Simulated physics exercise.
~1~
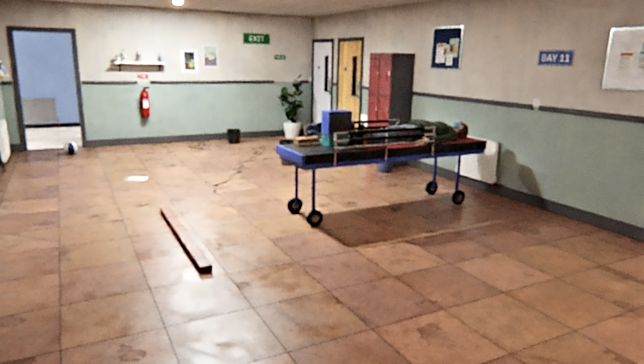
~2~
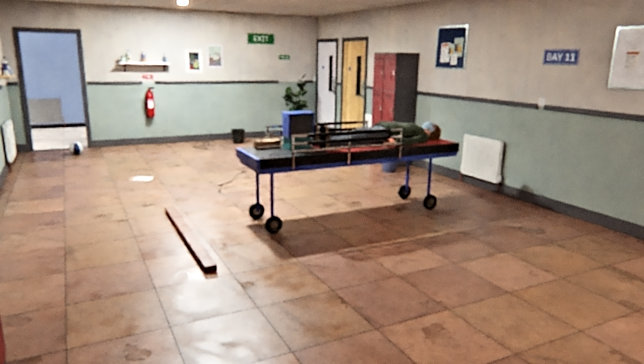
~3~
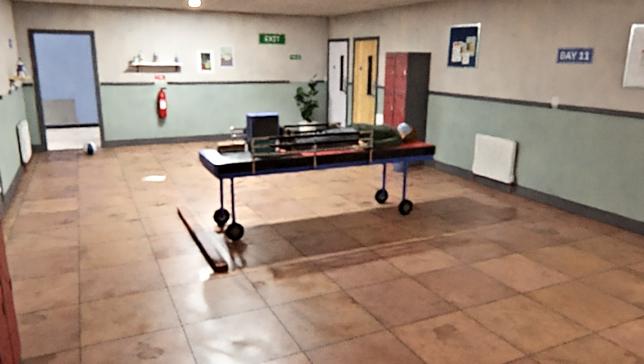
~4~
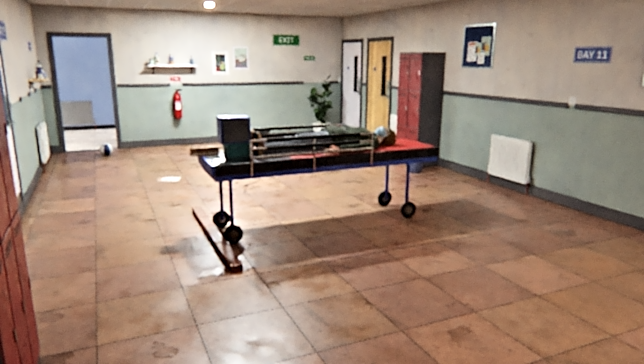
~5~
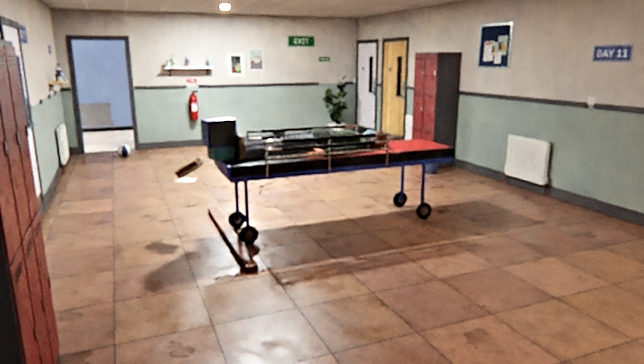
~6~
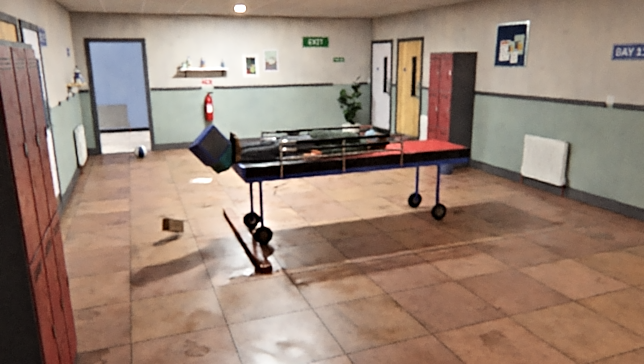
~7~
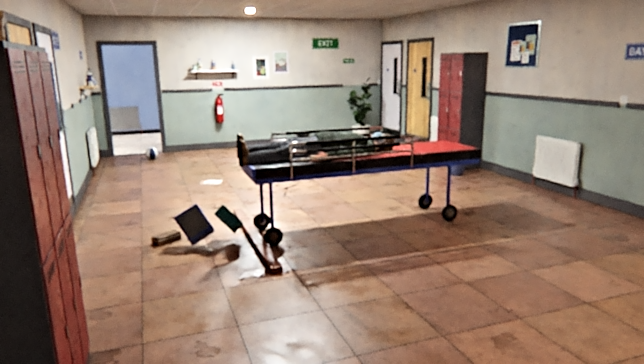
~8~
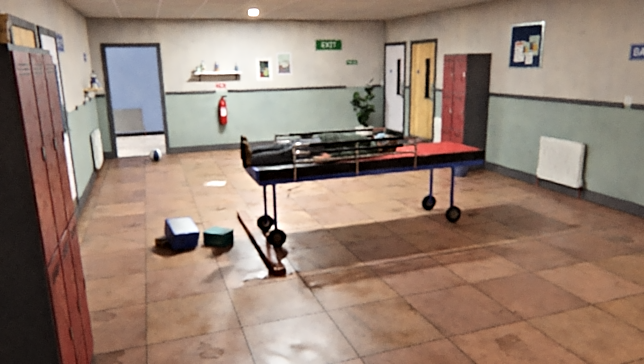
In a tiled hallway with red lockers and a green exit sign, a blue-framed ward trolley rolls left toward a low sill on the floor, carrying a person lying flat and several loose items at its left end. The trolley reaches the sill and stops, staying level. A small brown box slides off the left end first and tumbles to the floor. The blue monitor and a teal case then tip over the same edge and fall after it. All three items end up on the tiles left of the trolley, while the limp person remains lying on top.
